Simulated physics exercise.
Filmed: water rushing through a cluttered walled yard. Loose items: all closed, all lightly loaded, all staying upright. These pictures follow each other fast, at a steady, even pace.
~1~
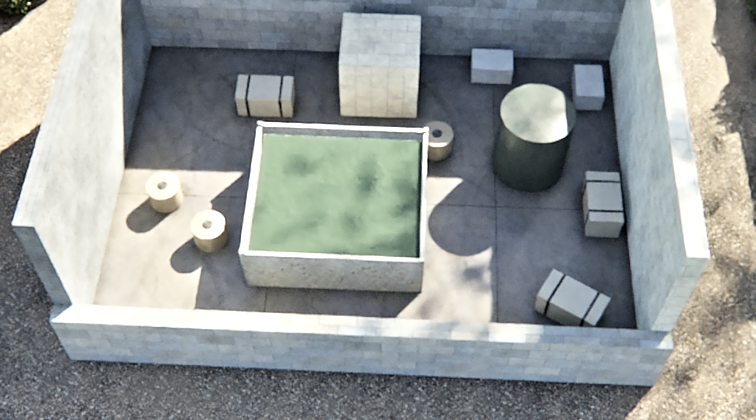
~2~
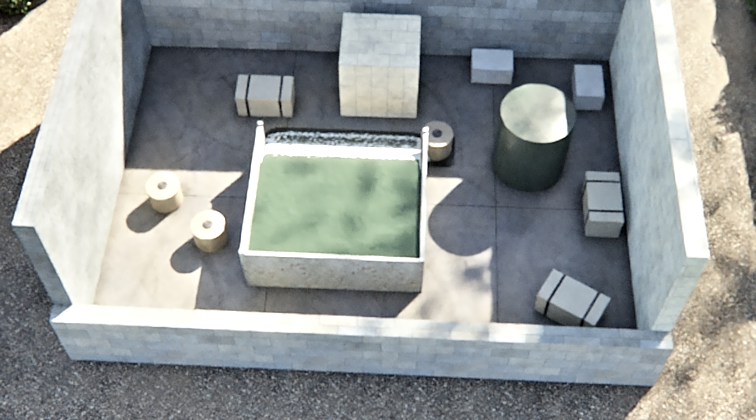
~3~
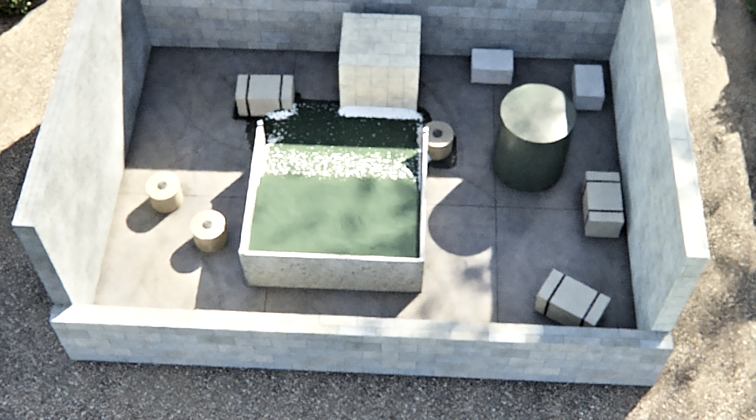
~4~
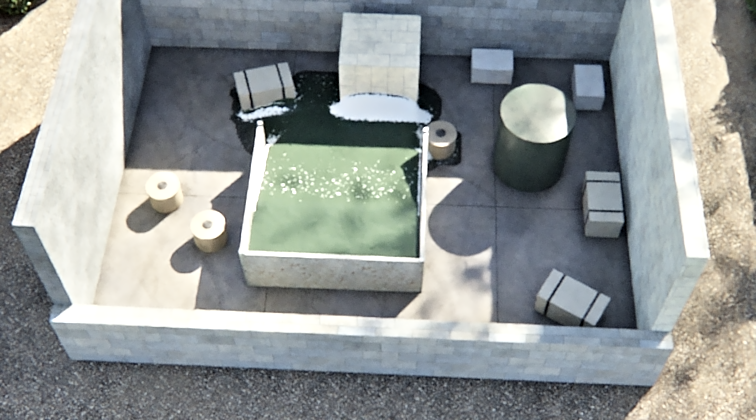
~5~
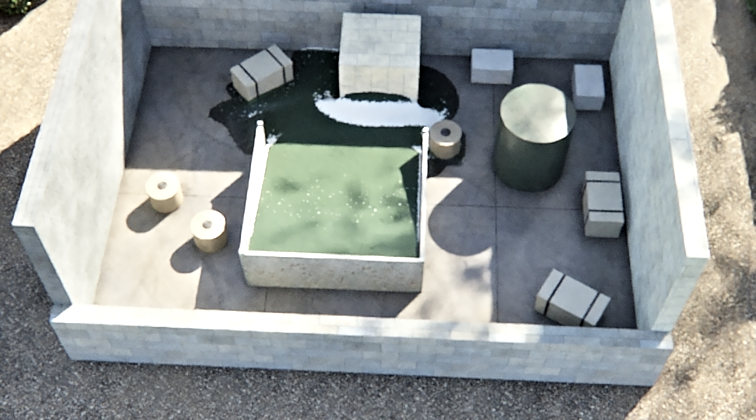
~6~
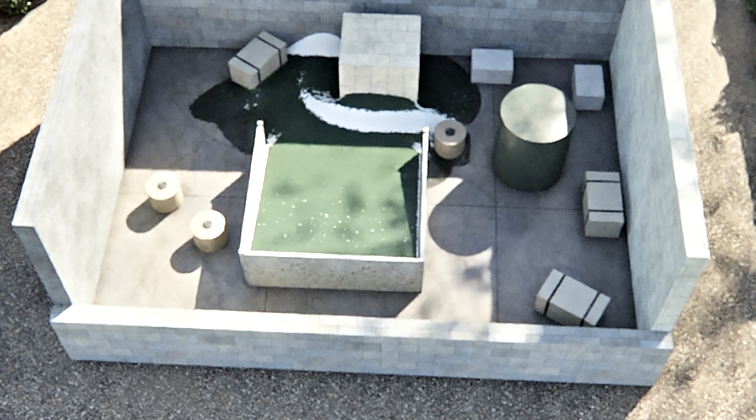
Dark green water pours over the back edge of a pale square tank in a walled stone yard, seen from high above by a still camera. Around the tank sit a large pale block, a dark green cylinder, strapped cream boxes, plain pale boxes and small round drums. White foam spreads across the rear floor as the upper-left strapped box turns and slides back, while the drum beside the tank shifts slightly right.
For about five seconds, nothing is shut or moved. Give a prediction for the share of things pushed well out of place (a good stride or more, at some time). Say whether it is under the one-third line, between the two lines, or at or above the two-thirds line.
It is a large majority of two thirds or higher.
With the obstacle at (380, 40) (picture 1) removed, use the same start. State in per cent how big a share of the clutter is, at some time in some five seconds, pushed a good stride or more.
I'd put it at around 80 percent.
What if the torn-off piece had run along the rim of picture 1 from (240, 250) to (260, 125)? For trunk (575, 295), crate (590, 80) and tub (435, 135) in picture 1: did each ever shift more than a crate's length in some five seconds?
Results in order: Moved that far / stayed within it / stayed within it.
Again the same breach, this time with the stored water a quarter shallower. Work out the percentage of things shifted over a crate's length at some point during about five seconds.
Roughly 80 per cent of them.
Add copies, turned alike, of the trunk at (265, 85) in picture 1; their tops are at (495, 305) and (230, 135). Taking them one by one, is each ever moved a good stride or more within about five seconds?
Stays put, displaced.
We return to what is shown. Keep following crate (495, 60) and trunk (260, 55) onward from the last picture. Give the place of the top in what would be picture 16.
They end up close to (527, 53) and close to (162, 71).
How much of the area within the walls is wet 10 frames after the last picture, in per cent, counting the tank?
I reckon around 55 per cent.
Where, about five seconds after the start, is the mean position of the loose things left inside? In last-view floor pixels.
I'd put it around pixel (423, 265).
A moment on, 1 of 8 are well off their spots; 0 afloat.
Next, 3 of 8 are well off their spots; 3 afloat.
Later, 5 of 8 are well off their spots; 2 afloat.
In the end, 7 of 8 are well off their spots, and 7 have been at some point; 5 afloat.
